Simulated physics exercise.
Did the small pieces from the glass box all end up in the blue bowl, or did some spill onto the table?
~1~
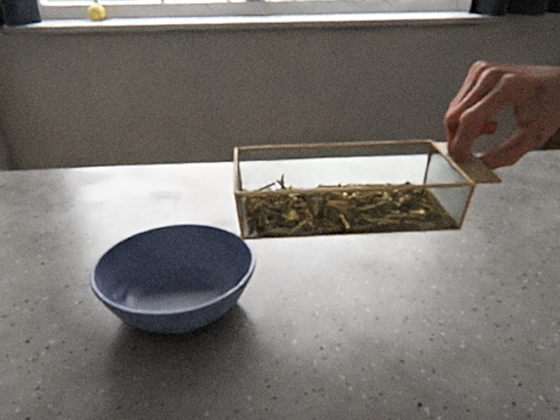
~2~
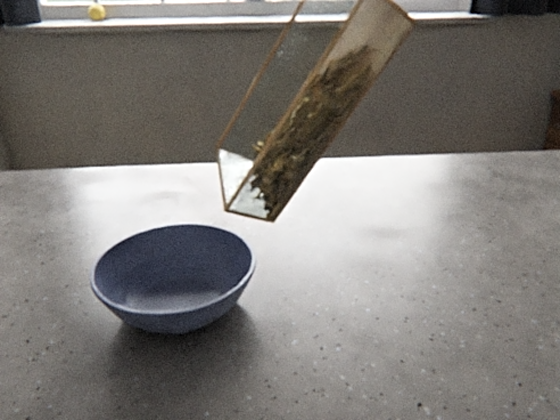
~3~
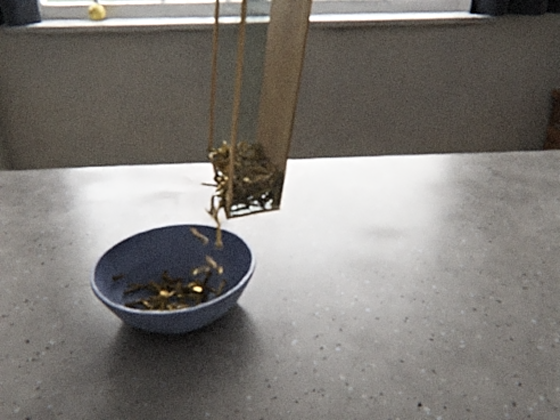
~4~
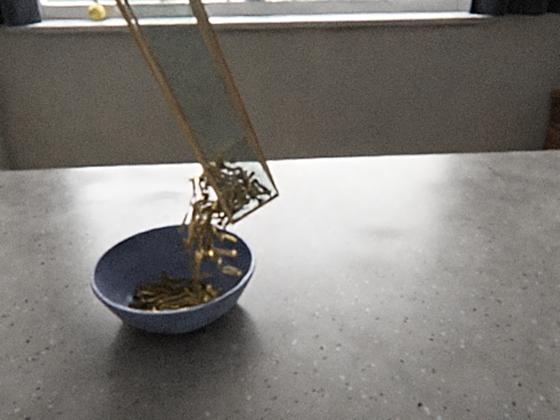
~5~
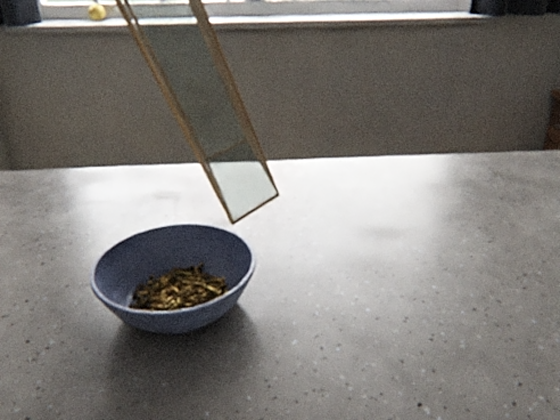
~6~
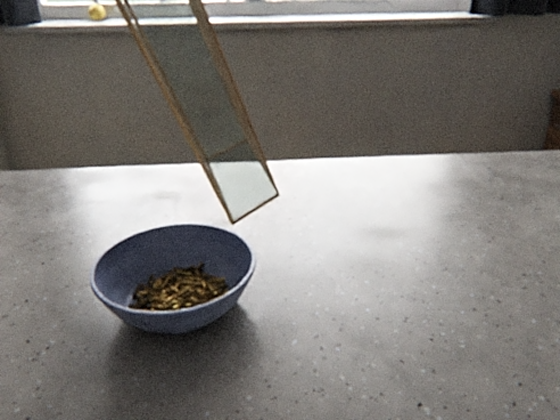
They all ended up in the blue bowl. None were left lying on the table around it.
